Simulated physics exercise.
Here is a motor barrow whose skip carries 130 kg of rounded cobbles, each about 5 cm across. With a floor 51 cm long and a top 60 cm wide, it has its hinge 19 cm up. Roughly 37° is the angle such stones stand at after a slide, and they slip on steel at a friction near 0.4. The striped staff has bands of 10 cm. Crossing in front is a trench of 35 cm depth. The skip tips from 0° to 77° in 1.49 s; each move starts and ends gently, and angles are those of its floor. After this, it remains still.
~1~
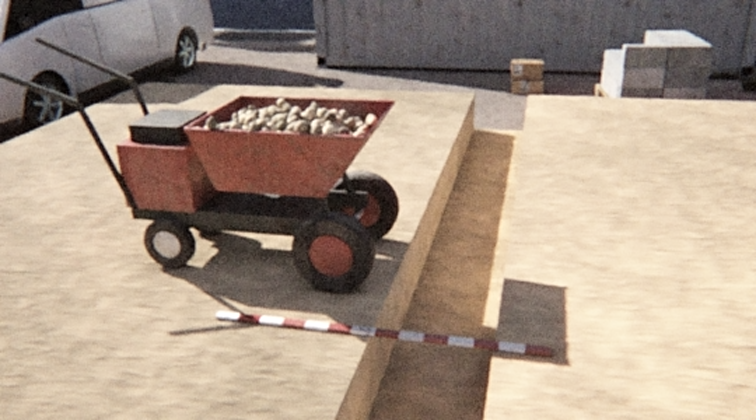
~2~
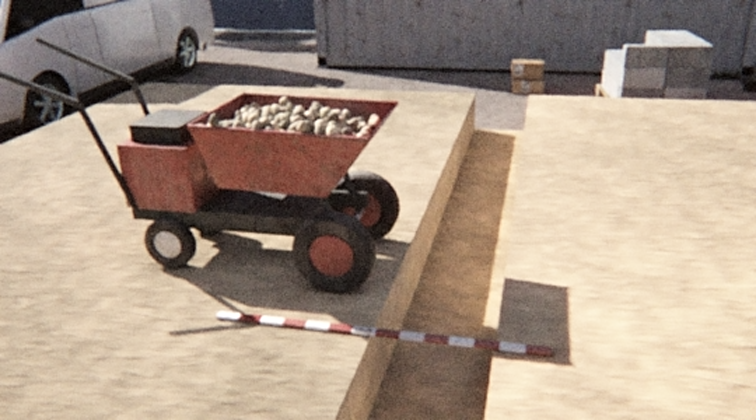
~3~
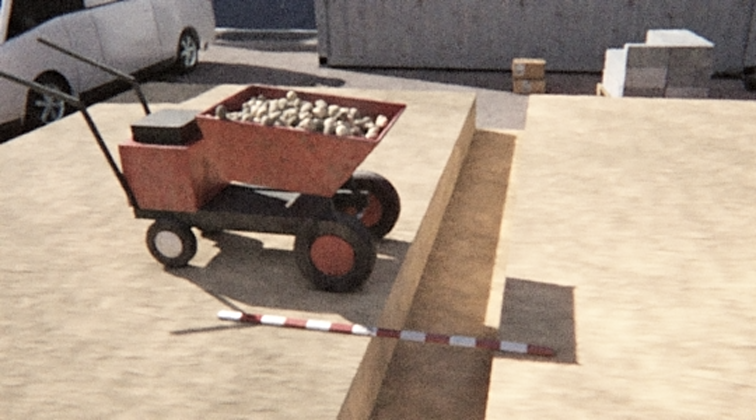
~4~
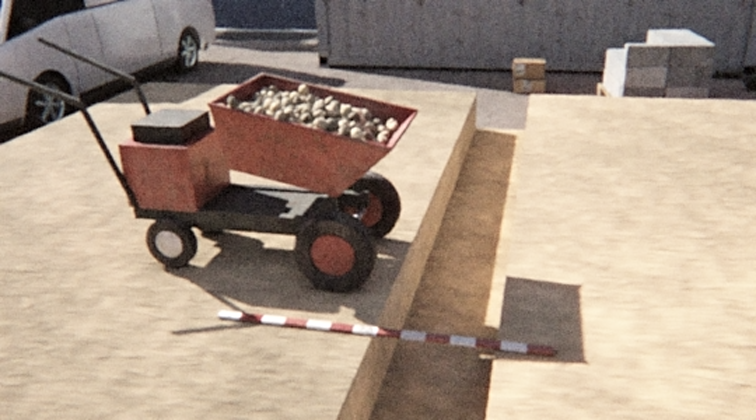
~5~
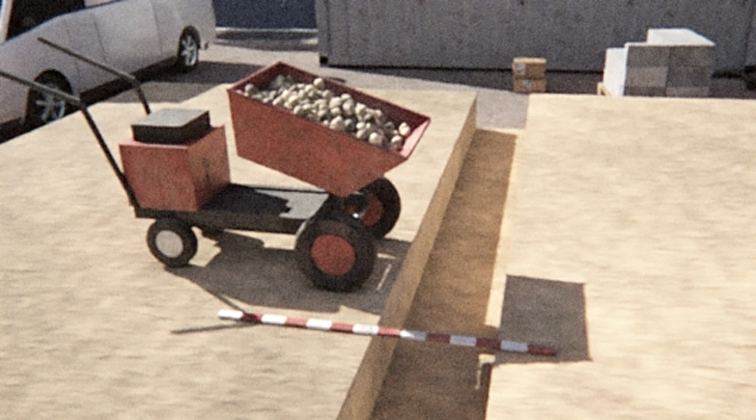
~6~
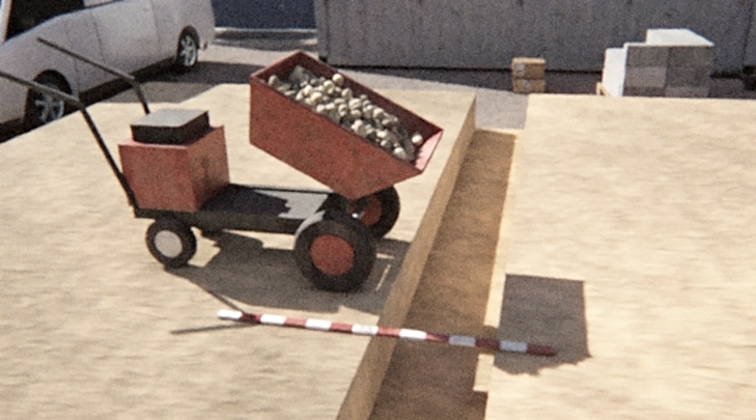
To begin with, a red motor barrow loaded with rounded stones stands beside a narrow trench, its skip nearly level, with a red-and-white striped staff lying across the gap. The skip then tilts toward the right, slowly at first, its left end rising clear of the chassis while the wheels stay still.
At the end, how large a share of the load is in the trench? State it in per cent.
A share of about 56 per cent.
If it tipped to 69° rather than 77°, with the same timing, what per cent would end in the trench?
I'd expect around 60 in a hundred.
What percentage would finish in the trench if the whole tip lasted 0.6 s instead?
It'd be some 30 per cent.
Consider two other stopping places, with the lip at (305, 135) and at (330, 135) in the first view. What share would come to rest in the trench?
Near 100 per cent from the first place, 95 from the second.
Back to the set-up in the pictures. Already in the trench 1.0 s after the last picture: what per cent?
Close to 25 per cent has got there by then.
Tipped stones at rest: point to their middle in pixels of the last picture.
The stones end up centred near (497, 316).
Then, 0.5 s after the last picture the floor is at 65°, 97 % in the skip, 3 % in the trench; the foremost stones are at (498, 240).
Then, 1.0 s after the last picture the floor is at 77°, 43 % in the skip, 25 % in the trench, 33 % past the trench; the foremost stones are at (613, 280).
Then, 1.3 s after the last picture the floor is at 77°, 15 % in the skip, 40 % in the trench, 45 % past the trench; the foremost stones are at (676, 284).
Then, 3.3 s after the last picture the floor is at 77°, 0 % in the skip, 56 % in the trench, 44 % past the trench; the foremost stones are at (690, 274).
